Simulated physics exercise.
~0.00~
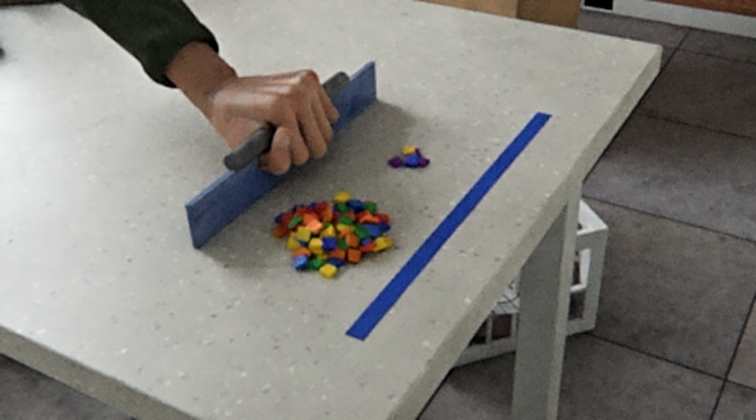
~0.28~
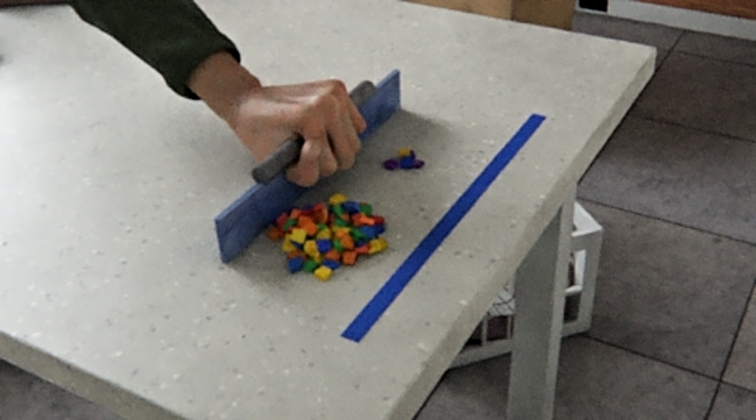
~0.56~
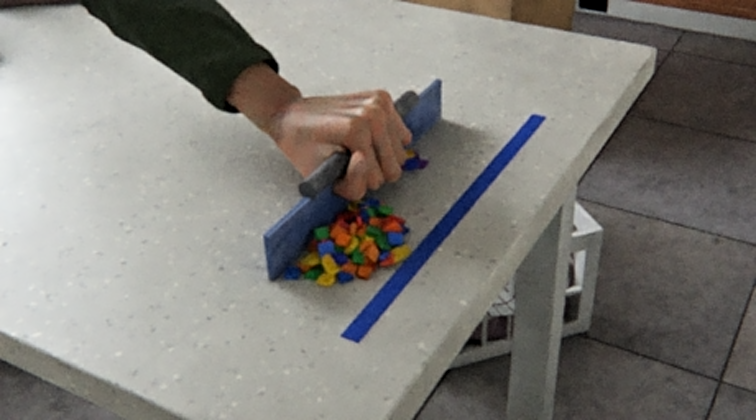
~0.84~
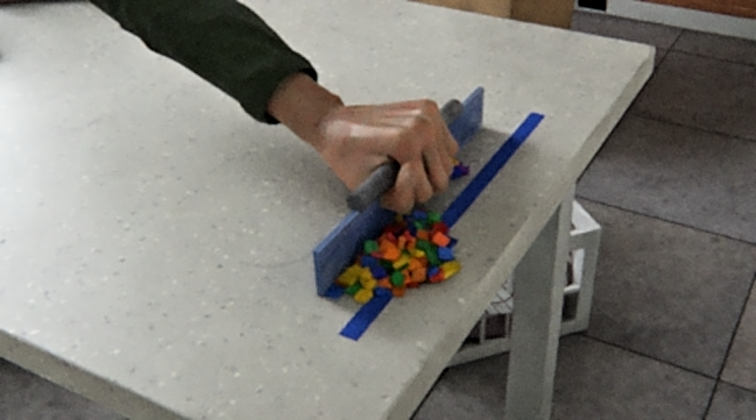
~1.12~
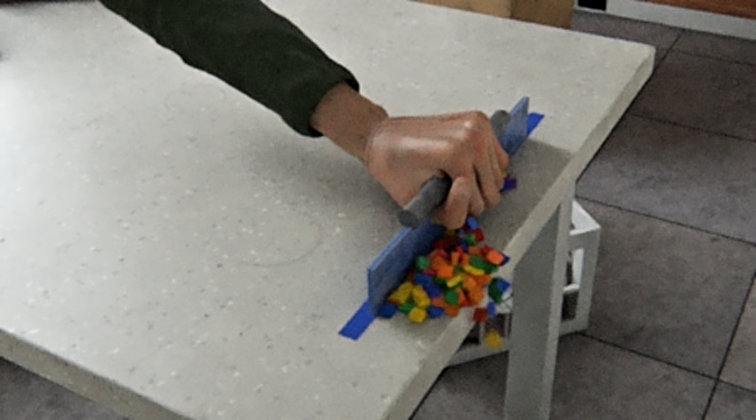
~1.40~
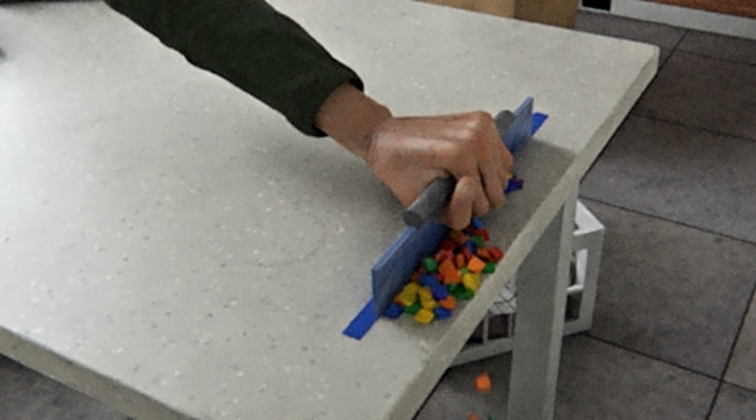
A hand slides a blue scraper right to the tape, tipping some colourful bits off the table.
